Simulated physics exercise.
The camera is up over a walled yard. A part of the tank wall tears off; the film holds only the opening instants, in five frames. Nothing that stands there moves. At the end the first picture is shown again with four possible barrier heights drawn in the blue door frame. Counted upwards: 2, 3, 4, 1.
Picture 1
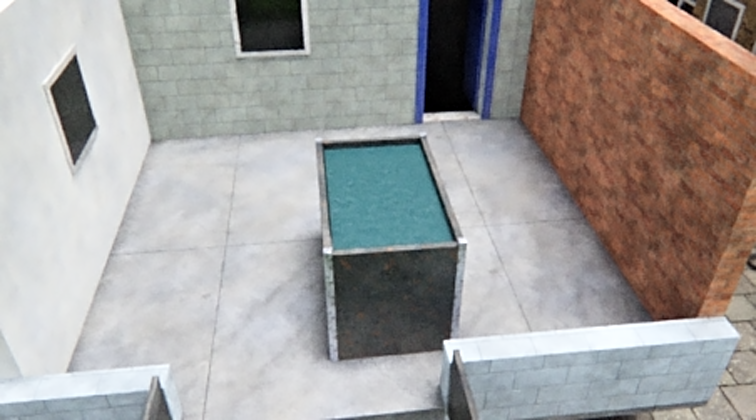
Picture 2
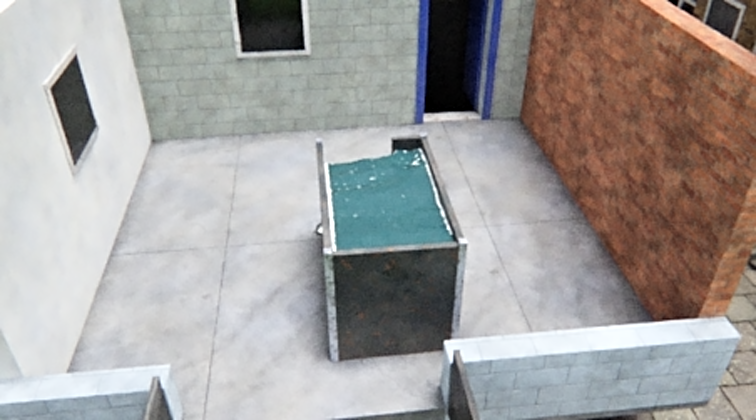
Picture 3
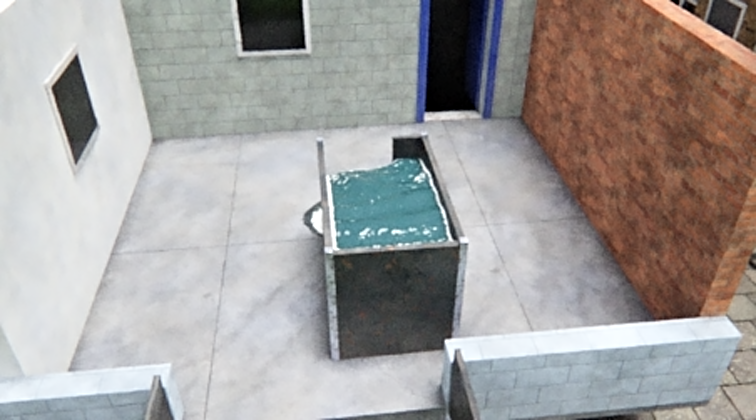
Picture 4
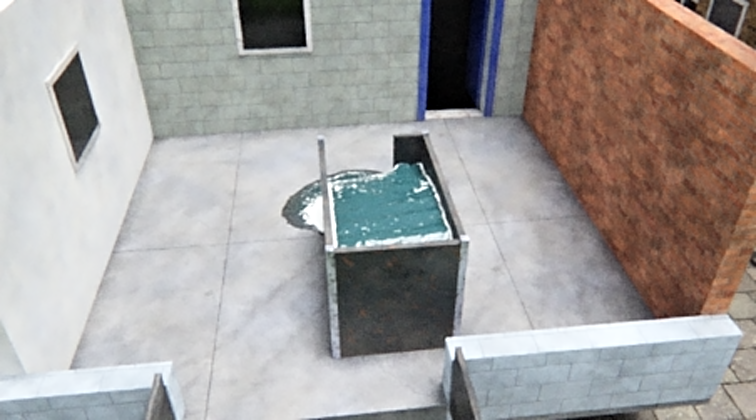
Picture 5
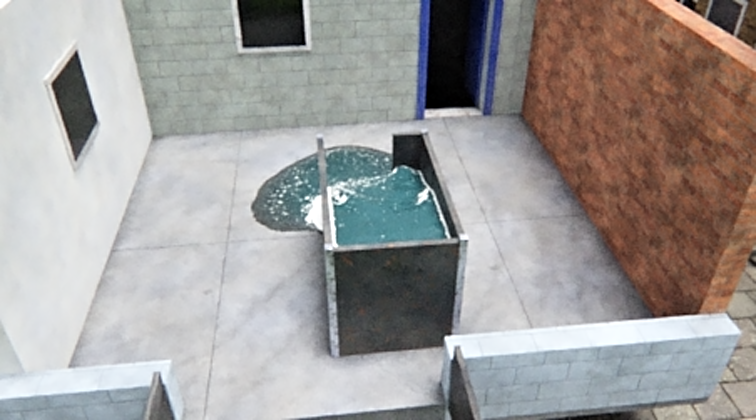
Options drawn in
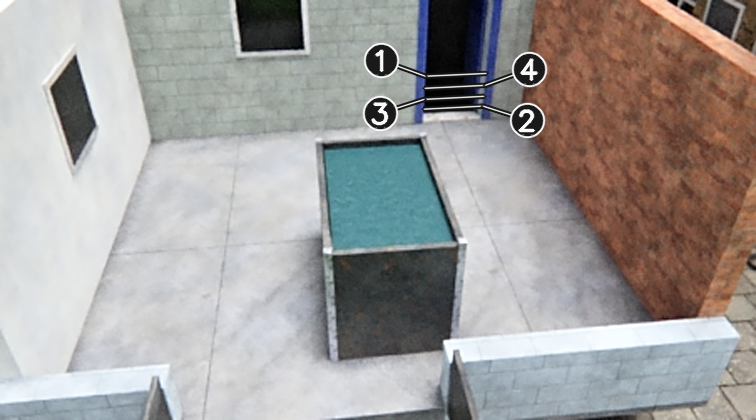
Walled yard with a blue doorway, teal water sloshing in a dark tank and spilling out its far left side across grey paving.
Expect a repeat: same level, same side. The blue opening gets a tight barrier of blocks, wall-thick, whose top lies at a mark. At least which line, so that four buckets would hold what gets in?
Go for 2.
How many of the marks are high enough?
All of them.
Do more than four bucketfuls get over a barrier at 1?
No, not at all.
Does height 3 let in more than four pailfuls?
No.
On the marked copy, 1 at (455, 74); 2 at (453, 107); 3 at (454, 97); 4 at (455, 86); from the bottom up 2, 3, 4, 1.
For height 1, nothing gets over.
For height 2, a splash gets over, under a bucket.
For height 3, nothing gets over.
For height 4, nothing gets over.
